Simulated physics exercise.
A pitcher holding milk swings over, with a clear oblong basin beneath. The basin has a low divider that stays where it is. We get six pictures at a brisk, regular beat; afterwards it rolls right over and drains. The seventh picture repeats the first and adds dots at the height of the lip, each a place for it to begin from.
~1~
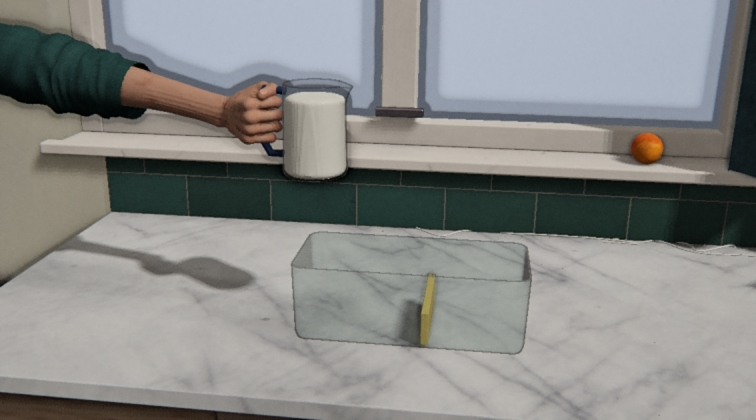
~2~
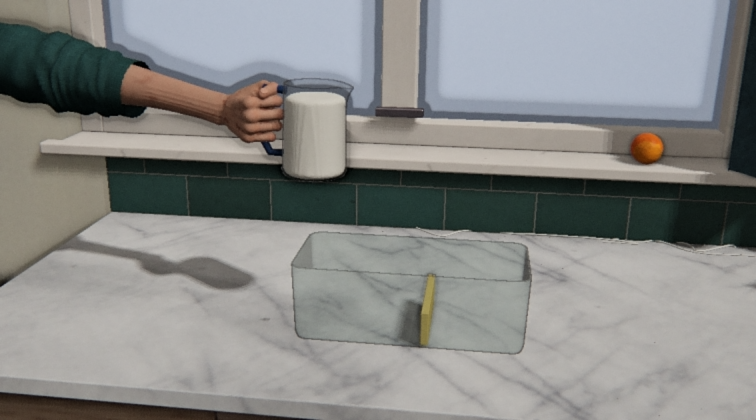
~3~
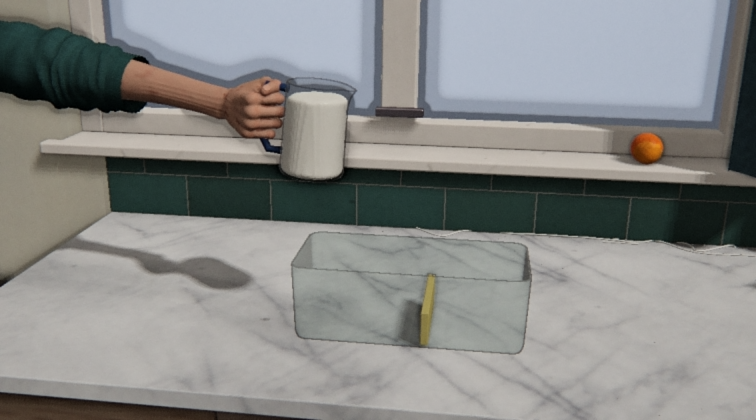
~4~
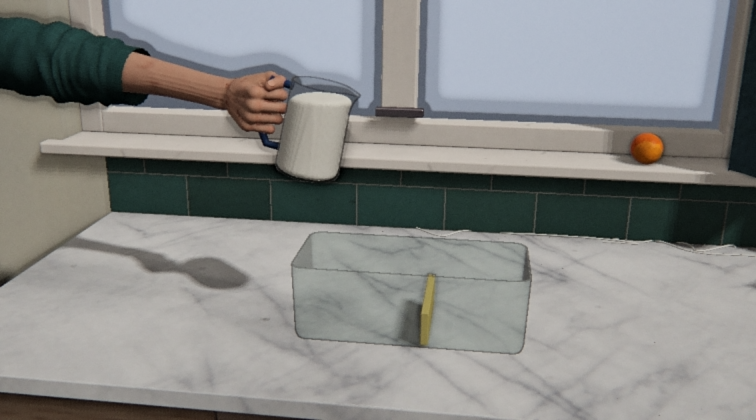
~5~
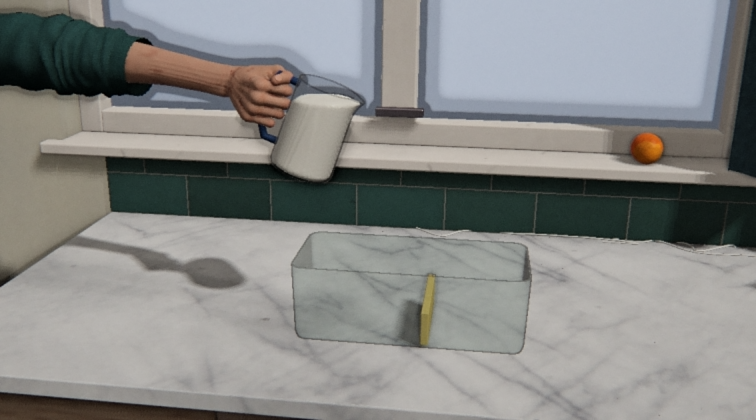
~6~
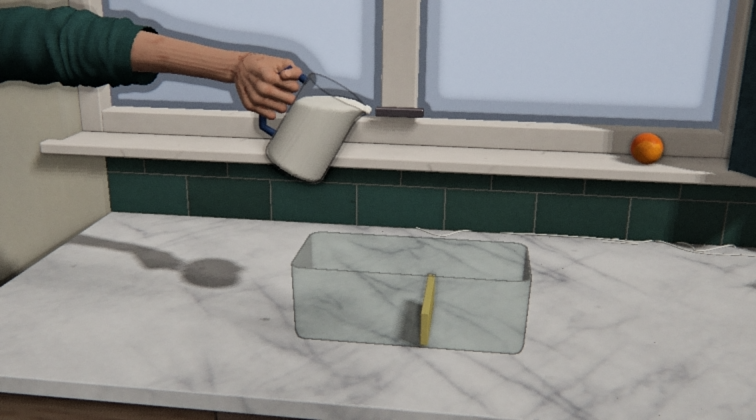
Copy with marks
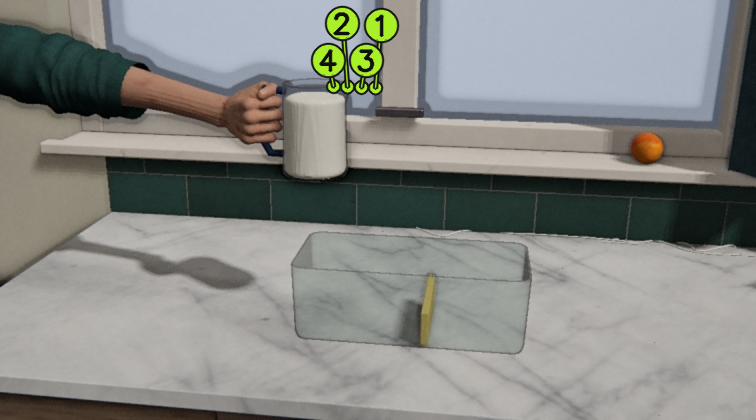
A hand gradually tilts a pitcher of milk rightward above a clear basin on a marble counter.
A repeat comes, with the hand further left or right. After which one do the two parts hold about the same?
It is 3.
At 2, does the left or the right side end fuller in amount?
More ends on the left.
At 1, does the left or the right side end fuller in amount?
More ends on the right.
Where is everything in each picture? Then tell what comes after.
In the first picture, upright, lip at (351, 87); basin from (295, 335) to (524, 352); top of the wall at (428, 293); nothing has left yet.
In the second picture, upright, lip at (352, 88); nothing has left yet.
In the third picture, tipped about 5°, lip at (355, 90); nothing has left yet.
In the fourth picture, tipped about 12°, lip at (359, 95); nothing has left yet.
In the fifth picture, tipped about 20°, lip at (364, 103); nothing has left yet.
In the sixth picture, tipped about 30°, lip at (368, 112); nothing has left yet.
On the marked copy, 1 at (375, 87); 2 at (347, 86); 3 at (361, 87); 4 at (333, 86).
For dot 1, about 20 % ends left of the wall and 78 % right of it.
For dot 2, about 85 % ends left of the wall and 9 % right of it; 5 % is lost outside.
For dot 3, about 48 % ends left of the wall and 50 % right of it.
For dot 4, about 94 % ends left of the wall and 3 % right of it; 3 % is lost outside.
